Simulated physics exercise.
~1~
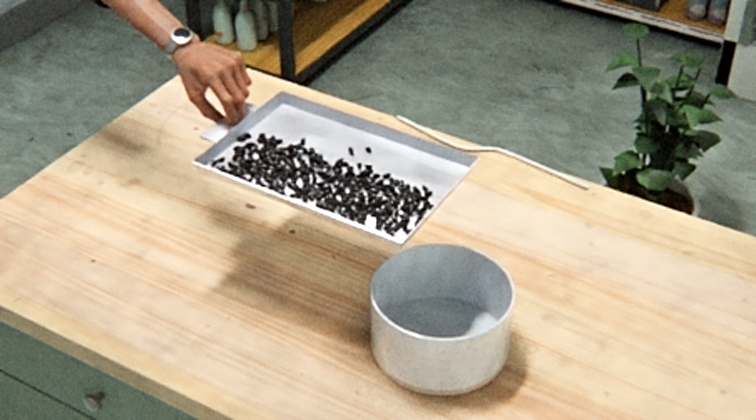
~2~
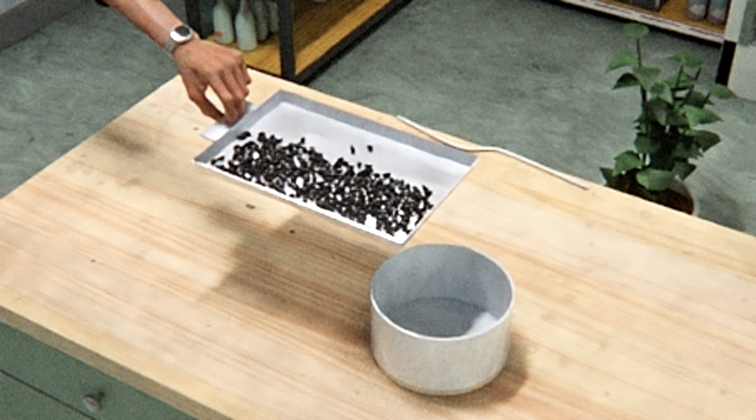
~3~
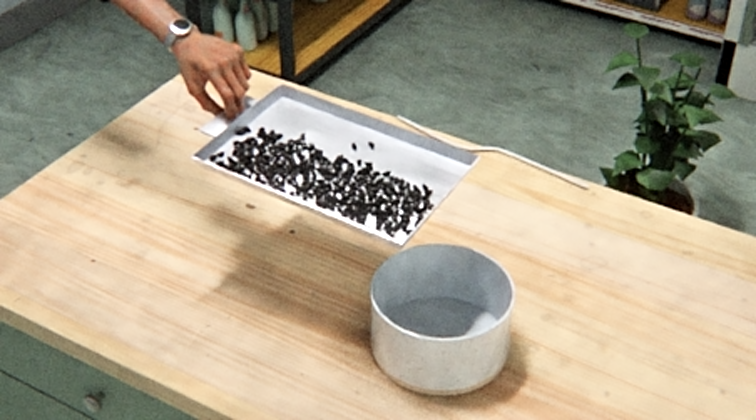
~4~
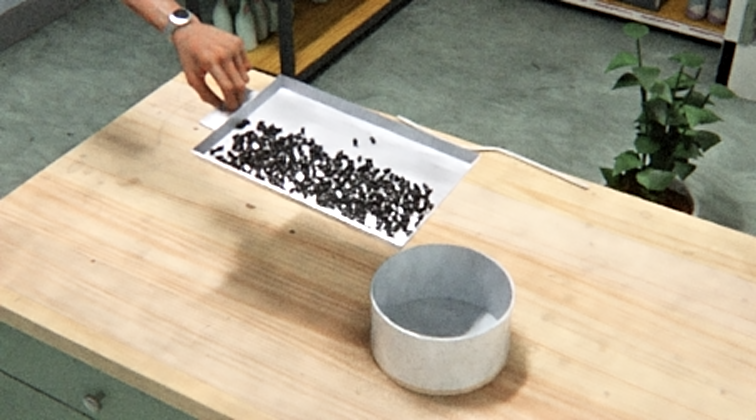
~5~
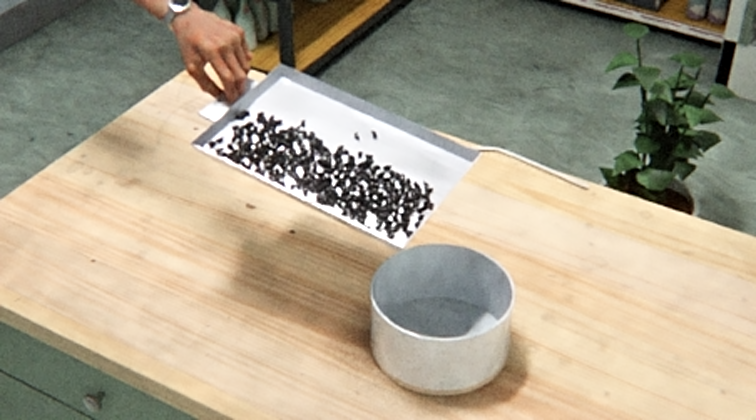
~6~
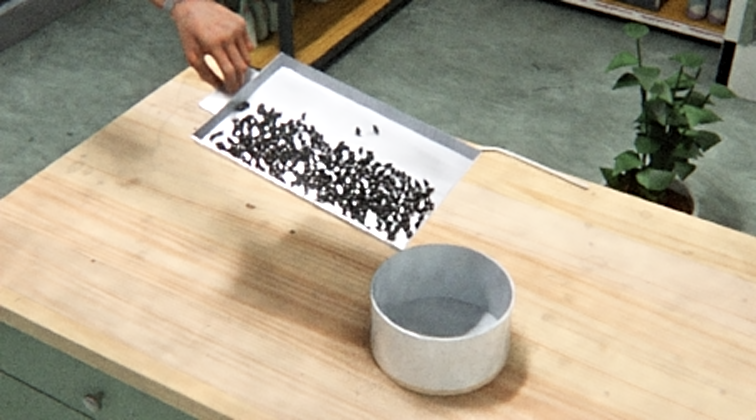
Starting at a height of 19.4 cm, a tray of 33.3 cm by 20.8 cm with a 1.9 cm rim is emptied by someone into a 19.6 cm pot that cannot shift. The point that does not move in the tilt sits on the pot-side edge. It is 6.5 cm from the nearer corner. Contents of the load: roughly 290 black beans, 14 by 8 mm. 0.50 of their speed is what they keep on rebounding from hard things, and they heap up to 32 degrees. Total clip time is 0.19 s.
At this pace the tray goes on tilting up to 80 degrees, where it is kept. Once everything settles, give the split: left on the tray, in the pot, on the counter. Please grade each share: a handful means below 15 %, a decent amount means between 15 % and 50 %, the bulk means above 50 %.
Left on the tray: A handful, pot: The bulk, counter: A handful.
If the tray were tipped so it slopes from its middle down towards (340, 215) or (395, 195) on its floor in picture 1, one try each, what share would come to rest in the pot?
Estimate: Some 65 % and some 75 % respectively.
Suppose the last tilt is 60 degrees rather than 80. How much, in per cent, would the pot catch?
You'd end up with some 70 % in the pot.
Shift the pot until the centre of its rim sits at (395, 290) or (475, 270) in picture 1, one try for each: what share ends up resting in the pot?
Close to 100 in a hundred, then close to 25 in a hundred.
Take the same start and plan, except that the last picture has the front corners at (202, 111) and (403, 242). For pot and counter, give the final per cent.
Per cent by place - pot 95, counter 5.
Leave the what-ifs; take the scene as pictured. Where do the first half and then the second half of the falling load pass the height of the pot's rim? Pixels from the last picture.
Earlier half at about (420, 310), later half at about (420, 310) in pixels.
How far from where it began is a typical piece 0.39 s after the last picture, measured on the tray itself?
Around 5 centimetres.
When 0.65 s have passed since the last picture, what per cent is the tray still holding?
About 75 per cent.
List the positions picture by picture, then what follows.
In the first picture, tray tilt 0 degrees, front corners at (199, 161) and (400, 237); middle of the pieces at (329, 181); pot at (442, 289).
In the second picture, tray tilt 1 degrees, front corners at (198, 159) and (400, 238); middle of the pieces at (329, 180).
In the third picture, tray tilt 2 degrees, front corners at (198, 155) and (401, 238); middle of the pieces at (329, 178).
In the fourth picture, tray tilt 5 degrees, front corners at (198, 149) and (401, 240), lowest corner right front; middle of the pieces at (329, 175).
In the fifth picture, tray tilt 8 degrees, front corners at (197, 142) and (401, 241), lowest corner right front; middle of the pieces at (329, 171).
In the sixth picture, tray tilt 11 degrees, front corners at (197, 135) and (401, 243), lowest corner right front; middle of the pieces at (329, 167); pot at (442, 289).
Then, 0.39 s after the last picture, tilt 44 degrees; the tray holds 100 %, the pot 0 %.
Then, 0.65 s after the last picture, tilt 66 degrees; the tray holds 75 %, the pot 5 %.
Then, 1.02 s after the last picture, tilt 80 degrees; the tray holds 5 %, the pot 85 %.
In the end, tray 0 %, pot 95 %, counter 5 %.
